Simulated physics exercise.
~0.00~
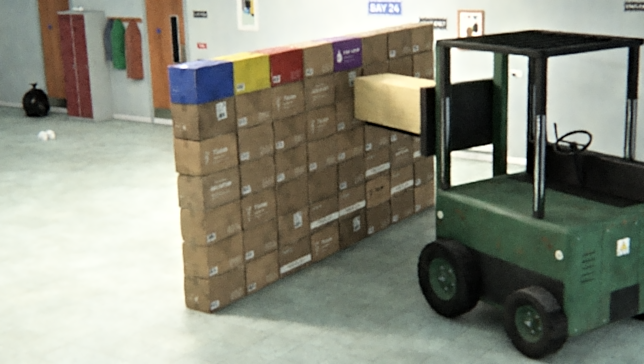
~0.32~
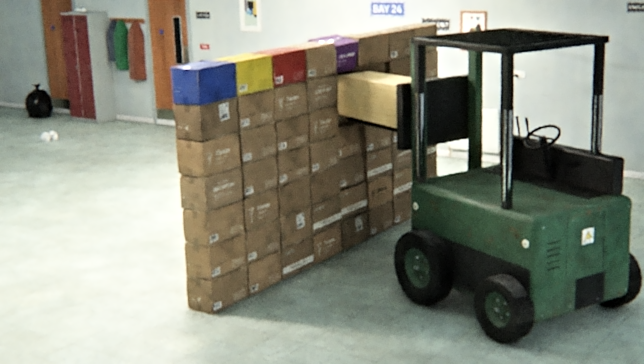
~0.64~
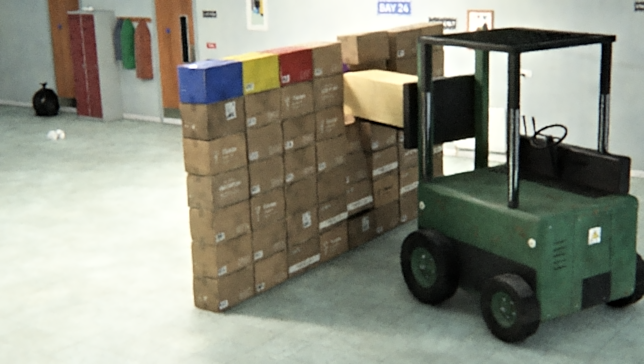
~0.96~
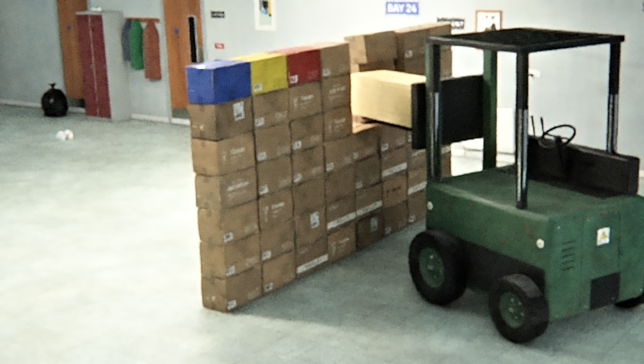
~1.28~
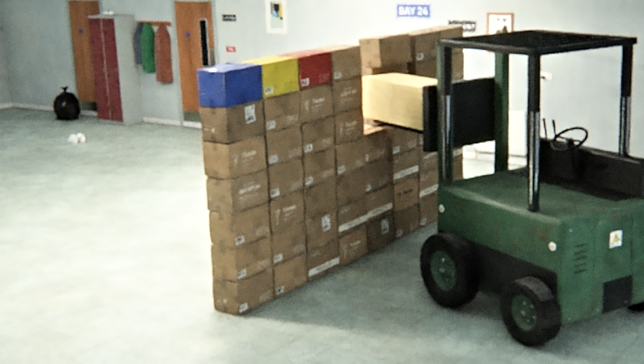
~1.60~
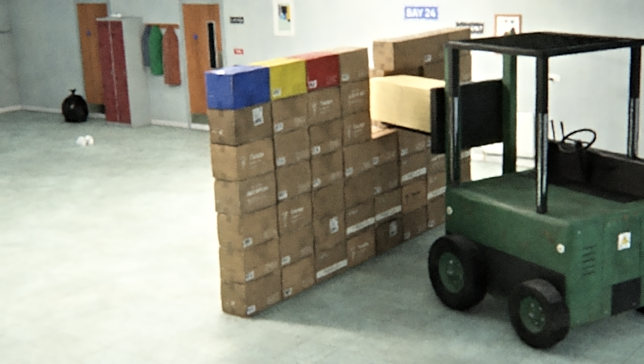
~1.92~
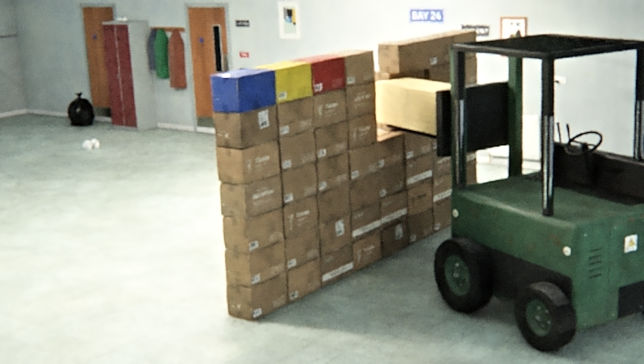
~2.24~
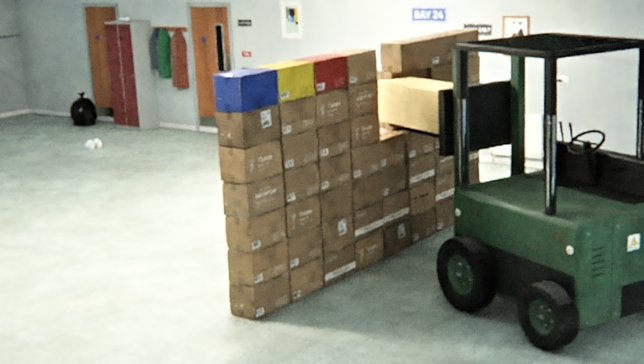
Green forklift pushing a raised carton into a wall of stacked boxes, knocking the purple one out of sight, blue one staying up.
